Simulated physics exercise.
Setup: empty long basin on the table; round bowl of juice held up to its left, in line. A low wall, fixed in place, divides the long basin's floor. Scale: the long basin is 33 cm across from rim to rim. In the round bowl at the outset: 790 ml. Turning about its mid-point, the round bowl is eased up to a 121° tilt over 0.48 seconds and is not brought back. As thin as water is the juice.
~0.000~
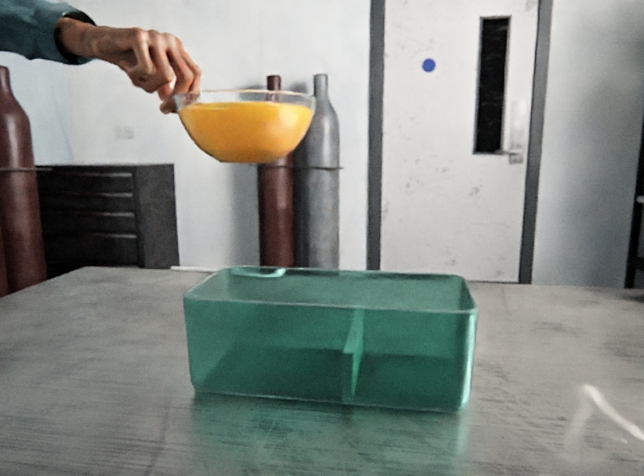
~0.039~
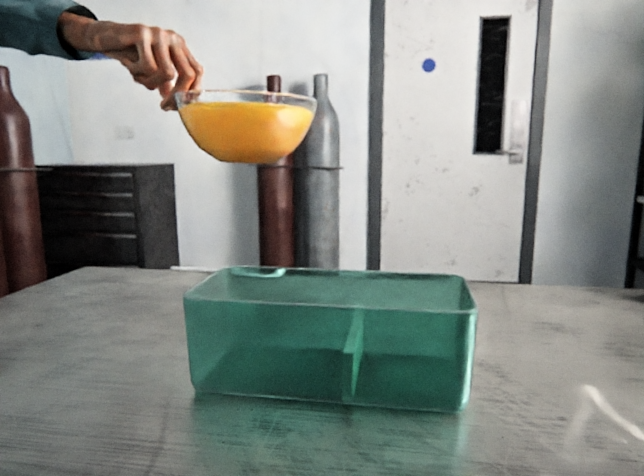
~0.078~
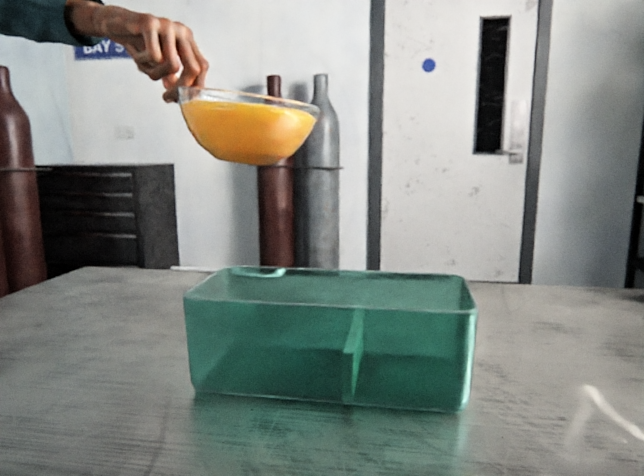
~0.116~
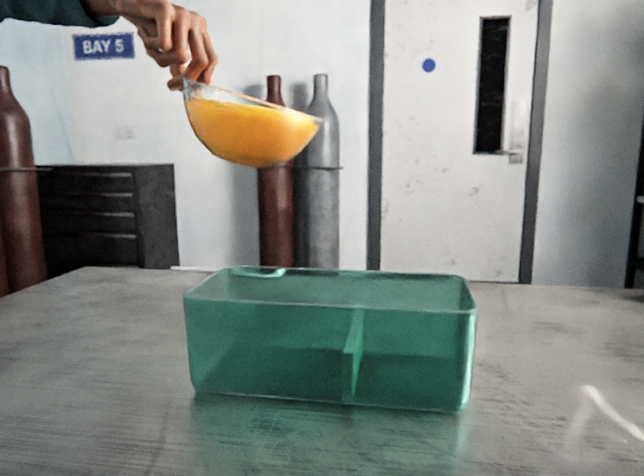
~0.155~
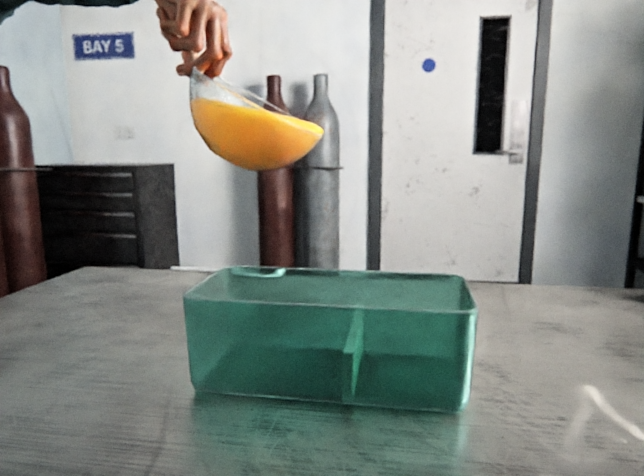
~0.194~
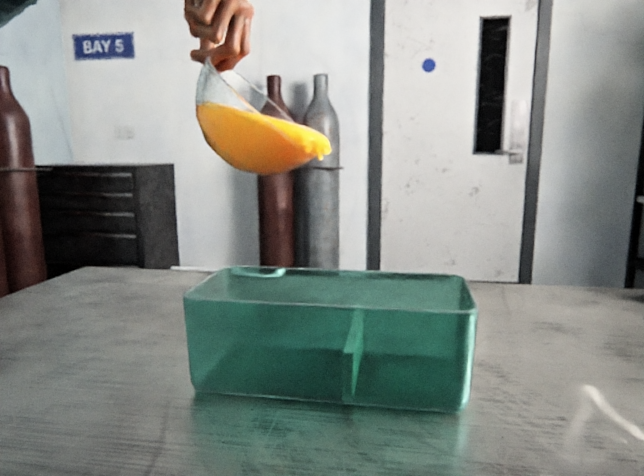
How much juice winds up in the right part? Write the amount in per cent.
About 38 per cent.
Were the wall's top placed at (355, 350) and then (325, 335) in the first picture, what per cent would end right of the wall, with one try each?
45 then 65 %.
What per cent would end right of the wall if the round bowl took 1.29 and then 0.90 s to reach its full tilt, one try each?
In order, 75 and 65 per cent.
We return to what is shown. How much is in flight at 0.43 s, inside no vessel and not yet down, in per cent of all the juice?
Estimate: About 38 % of all of it.
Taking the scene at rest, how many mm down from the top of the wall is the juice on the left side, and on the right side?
Near 42 mm for the left and near 40 mm for the right.
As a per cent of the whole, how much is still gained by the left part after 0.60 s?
About 3 percent, give or take.
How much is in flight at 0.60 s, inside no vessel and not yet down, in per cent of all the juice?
About 16 percent.
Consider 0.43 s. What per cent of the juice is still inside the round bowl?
Some 0 per cent.
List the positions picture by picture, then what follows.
It leans 0°; its right rim is at (314, 99); the juice meets the walls at (188, 111) and (311, 109); the long basin's rim runs from (205, 281) to (470, 293); the wall's top is at (354, 330), in the first picture.
It leans 2°; its right rim is at (315, 102); the juice meets the walls at (188, 109) and (312, 110), in the second picture.
It leans 8°; its right rim is at (317, 109); the juice meets the walls at (190, 105) and (314, 114), in the third picture.
It leans 17°; its right rim is at (319, 121); the juice meets the walls at (195, 101) and (317, 119), in the fourth picture.
It leans 29°; its right rim is at (319, 137); the juice meets the walls at (200, 99) and (313, 125); 2 per cent is over the edge, in the fifth picture.
It leans 43°; its right rim is at (315, 155); the juice meets the walls at (206, 105) and (297, 128); 10 per cent is over the edge, in the sixth picture.
After 0.43 s the tilt is 118° and 0 per cent is still to pour, 25 is left of the wall and 37 right of it.
After 0.60 s the tilt is 121° and 0 per cent is still to pour, 52 is left of the wall and 31 right of it.
After 0.78 s the tilt is 121° and 1 per cent is still to pour, 48 is left of the wall and 35 right of it.
After 0.98 s the tilt is 121° and 0 per cent is still to pour, 54 is left of the wall and 38 right of it.
In the end 54 per cent lies left of the wall, 38 right of it and 7 outside.
